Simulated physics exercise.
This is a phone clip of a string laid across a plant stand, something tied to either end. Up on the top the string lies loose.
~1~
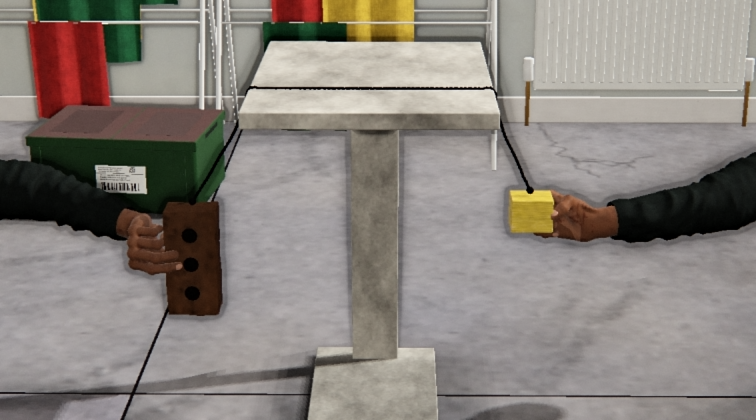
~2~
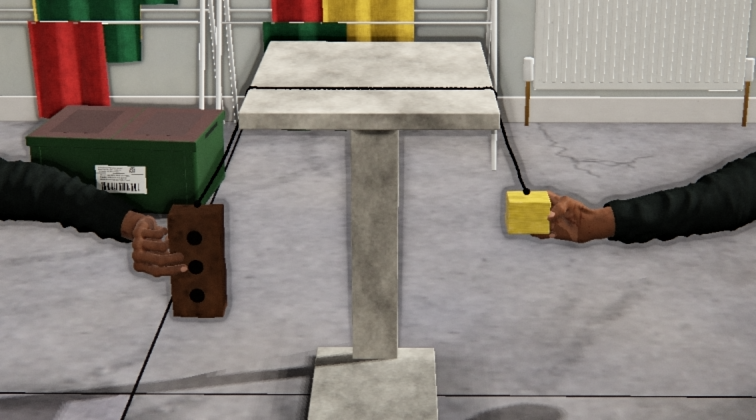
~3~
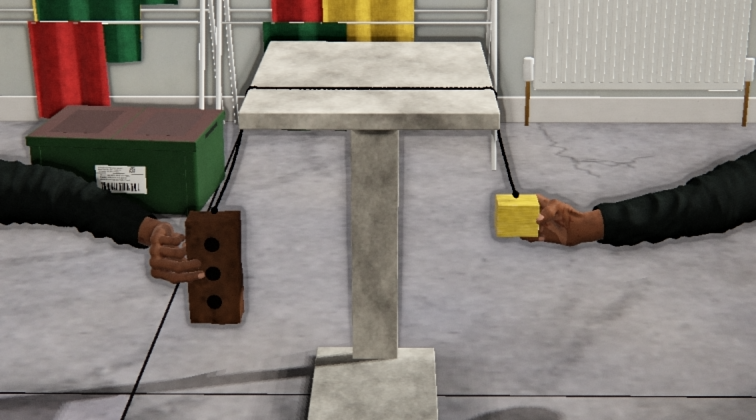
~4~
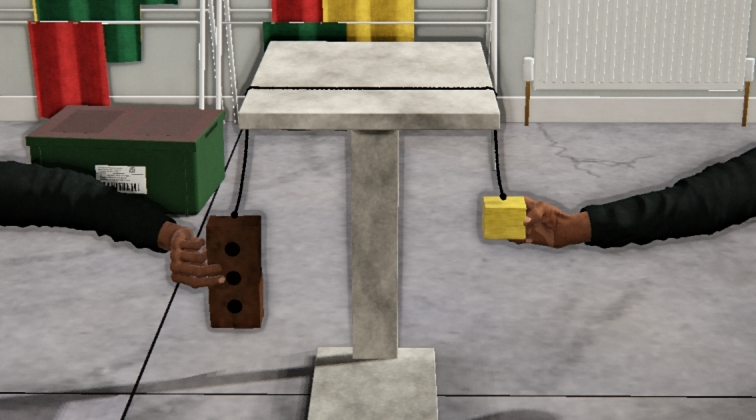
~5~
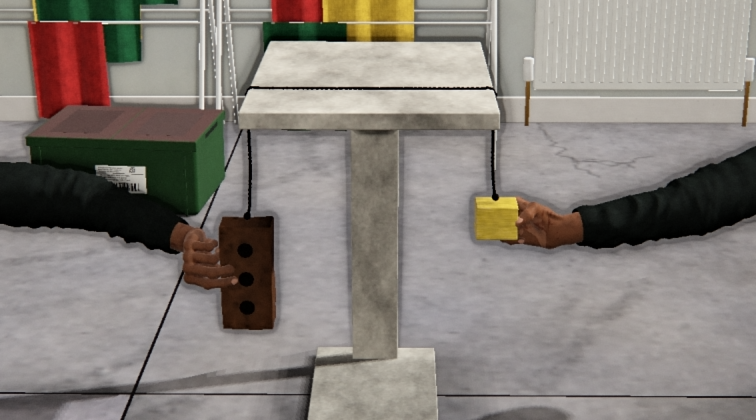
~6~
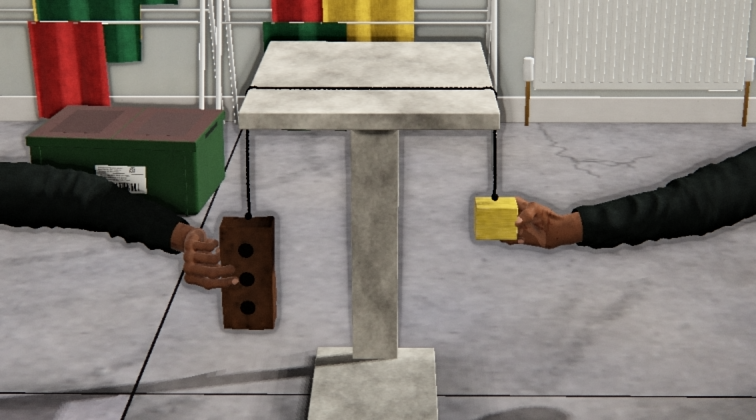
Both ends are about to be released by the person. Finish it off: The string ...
The string is dragged left.
Then, 0.62 s past the final frame, left brick down on the floor near (271, 397); right block pulled up onto the top near (396, 45).
Then, 1.16 s past the final frame, left brick down on the floor near (270, 397); right block higher near (206, 202).
When it is over, left brick down on the floor near (270, 398); right block down on the floor. The string sinks on the left side.
